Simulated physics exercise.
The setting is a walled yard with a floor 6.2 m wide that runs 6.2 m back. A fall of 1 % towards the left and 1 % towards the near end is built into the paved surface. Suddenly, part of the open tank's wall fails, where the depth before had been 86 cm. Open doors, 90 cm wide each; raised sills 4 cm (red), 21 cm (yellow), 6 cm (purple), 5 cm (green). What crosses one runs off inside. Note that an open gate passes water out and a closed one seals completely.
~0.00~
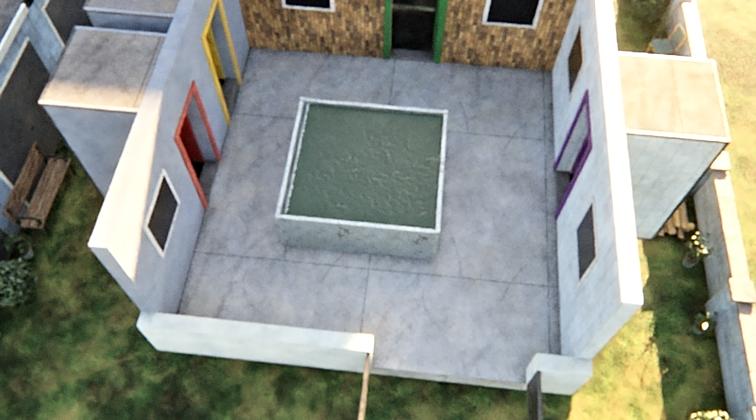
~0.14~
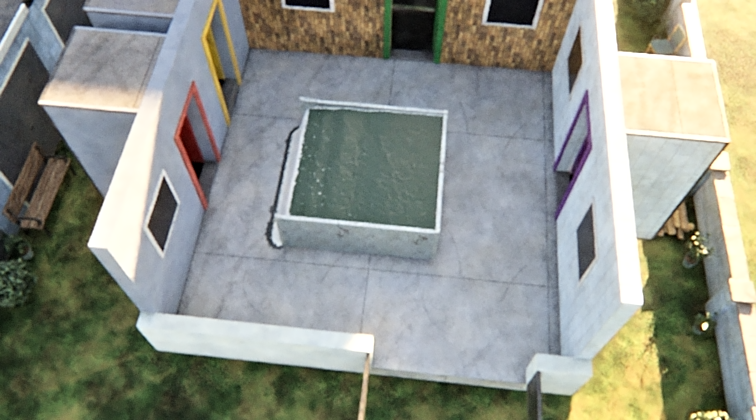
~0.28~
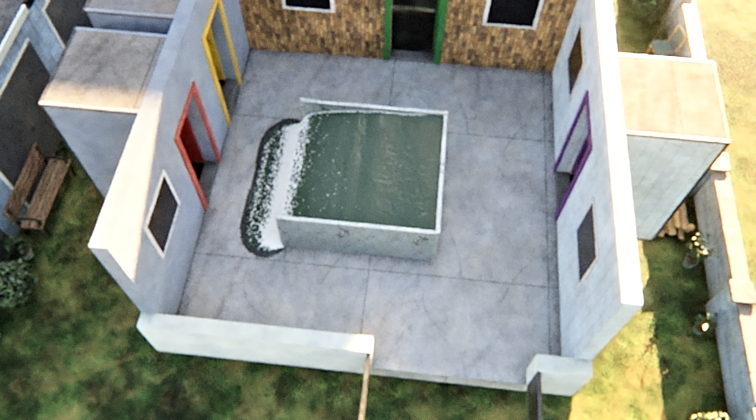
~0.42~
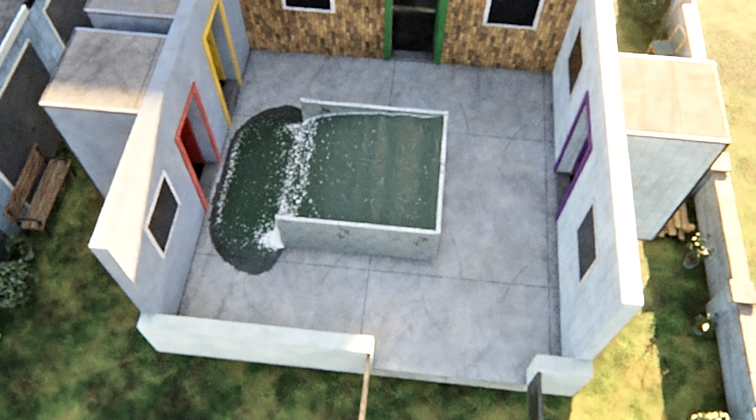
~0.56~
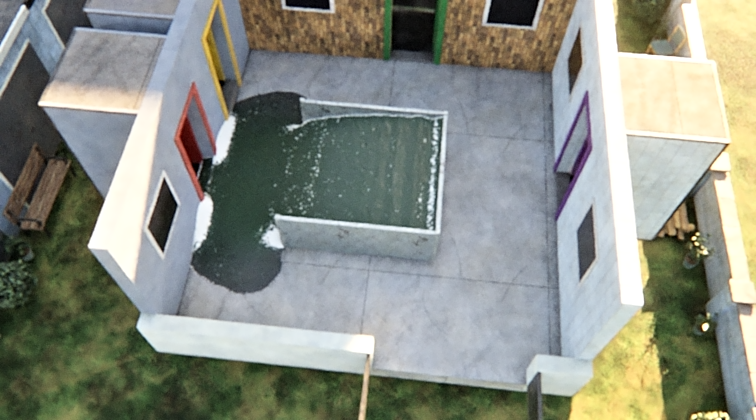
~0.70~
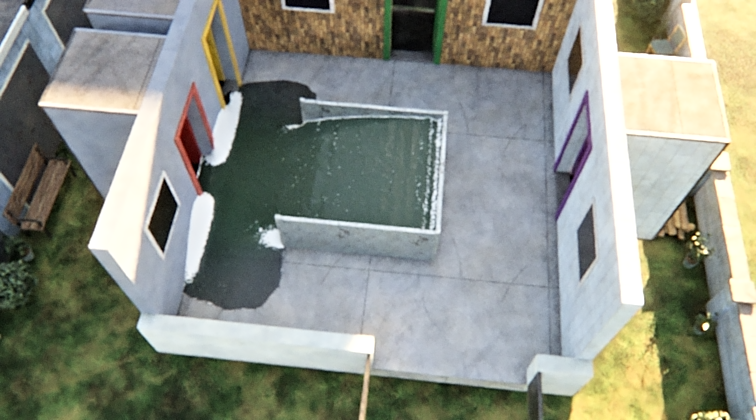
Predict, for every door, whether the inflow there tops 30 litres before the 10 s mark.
Prediction: At the red door it tops 30 litres; at the yellow door it tops 30 litres; at the purple door it tops 30 litres; at the green door it falls short of 30 litres.
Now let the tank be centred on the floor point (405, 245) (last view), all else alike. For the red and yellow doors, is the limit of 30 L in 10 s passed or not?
Relative to the limit, red is beyond it and yellow is within it.
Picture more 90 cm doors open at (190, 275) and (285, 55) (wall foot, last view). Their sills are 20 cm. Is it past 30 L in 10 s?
Check, in order - fail / fail.
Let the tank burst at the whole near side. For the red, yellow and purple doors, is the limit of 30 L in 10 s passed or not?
Note: Red beyond the mark, yellow short of the mark, purple short of the mark.
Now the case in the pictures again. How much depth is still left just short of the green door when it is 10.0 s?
9.0 cm or so.
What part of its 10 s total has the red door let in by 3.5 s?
Roughly 80%.
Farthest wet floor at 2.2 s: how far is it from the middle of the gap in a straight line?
I'd say close to 3.6 m.
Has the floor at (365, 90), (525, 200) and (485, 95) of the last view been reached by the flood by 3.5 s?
Listed in sequence, the spots are drenched, bone dry and drenched.
After 1.4 s water covers 25 % of the floor and is deepest (62 cm) near (212, 190); red door 54 cm at the sill, 422 L in, yellow door 33 cm at the sill, 11 L in, purple door not reached, green door not reached.
After 2.2 s water covers 35 % of the floor and is deepest (54 cm) near (176, 322); red door 46 cm at the sill, 872 L in, yellow door 30 cm at the sill, 47 L in, purple door not reached, green door not reached.
After 3.5 s water covers 80 % of the floor and is deepest (37 cm) near (176, 322); red door 26 cm at the sill, 1262 L in, yellow door 19 cm at the sill, 68 L in, purple door not reached, green door 6 cm at the sill, 0 L in.
After 6.0 s water covers 95 % of the floor and is deepest (20 cm) near (557, 317); red door 13 cm at the sill, 1473 L in, yellow door 14 cm at the sill, 69 L in, purple door 15 cm at the sill, 31 L in, green door 5 cm at the sill, 1 L in.
After 10.0 s water covers 100 % of the floor and is deepest (14 cm) near (439, 237); red door 9 cm at the sill, 1570 L in, yellow door 7 cm at the sill, 69 L in, purple door 9 cm at the sill, 125 L in, green door 9 cm at the sill, 4 L in.
